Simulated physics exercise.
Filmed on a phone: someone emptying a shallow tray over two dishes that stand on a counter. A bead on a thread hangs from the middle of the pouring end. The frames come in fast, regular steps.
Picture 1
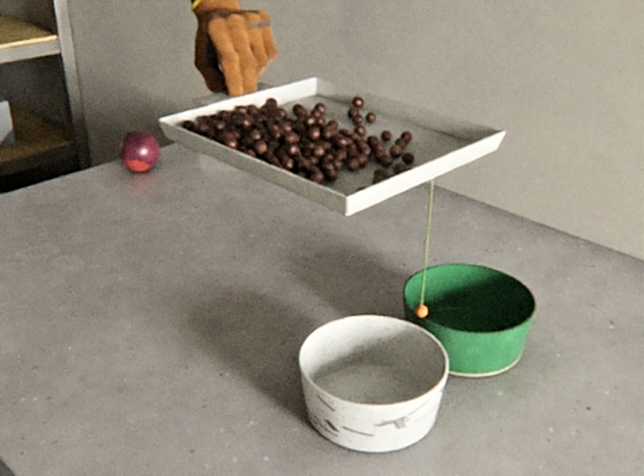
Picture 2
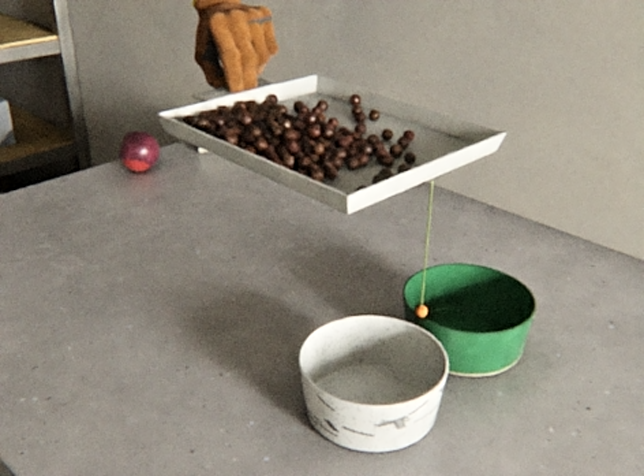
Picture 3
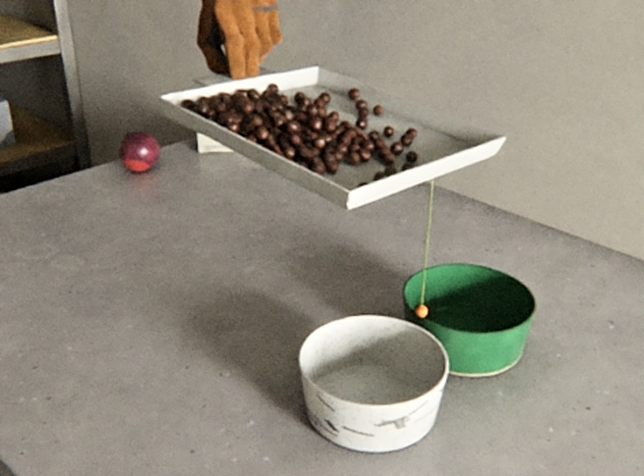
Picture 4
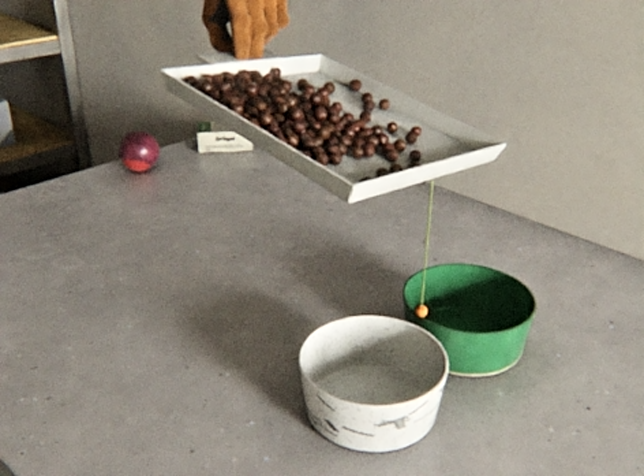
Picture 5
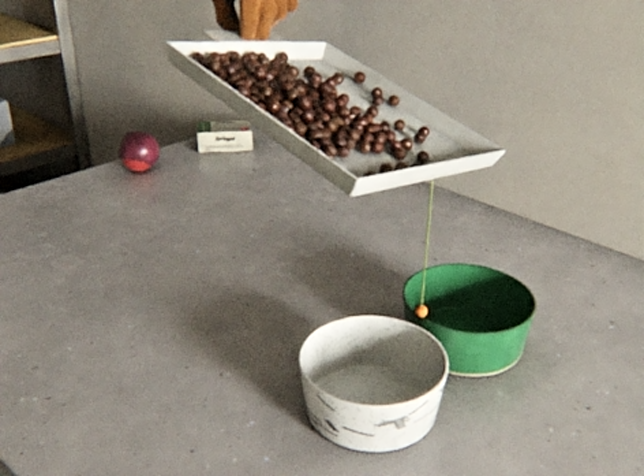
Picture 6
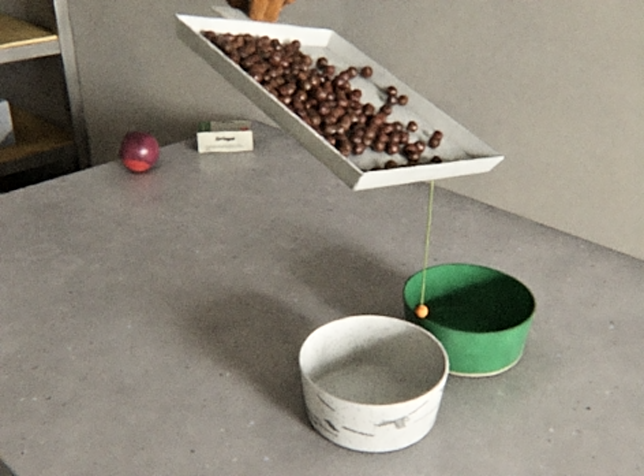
A shallow tray of chocolate balls is raised at its far end by a gloved hand, tilting clearly above a white dish and a green one, and the balls begin shifting down its surface toward the lower right corner.
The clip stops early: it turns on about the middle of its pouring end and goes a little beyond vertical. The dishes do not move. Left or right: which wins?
More goes to the right-hand dish.
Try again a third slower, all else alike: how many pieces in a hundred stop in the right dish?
Roughly 80 in a hundred.
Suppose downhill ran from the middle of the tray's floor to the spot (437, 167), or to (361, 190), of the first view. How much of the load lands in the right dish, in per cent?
First some 40, then 0 per cent.
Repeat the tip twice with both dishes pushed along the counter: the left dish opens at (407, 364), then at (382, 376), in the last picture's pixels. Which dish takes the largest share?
First the right-hand dish, then the dish on the right.
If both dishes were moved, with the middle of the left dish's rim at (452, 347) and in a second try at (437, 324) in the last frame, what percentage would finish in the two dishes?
About 80 and 60 per cent.
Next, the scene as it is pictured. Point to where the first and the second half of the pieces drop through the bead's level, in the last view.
Early half (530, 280), late half (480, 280).
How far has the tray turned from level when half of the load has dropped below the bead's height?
At about 80°.
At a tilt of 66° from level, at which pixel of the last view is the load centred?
Around (483, 178).
Soon, tray tipped steeply; about half on the tray; a small part in the right dish; a small part outside both; about a quarter in the air.
A while on, tray tipped past a quarter turn; a stray few on the tray; about two thirds in the right dish; about a third outside both; a stray few in the air.
Towards the end, tray tipped past a quarter turn; about two thirds in the right dish; about a third outside both.
Finally, tray tipped past a quarter turn; none in the left dish; about two thirds in the right dish; about a third outside both.
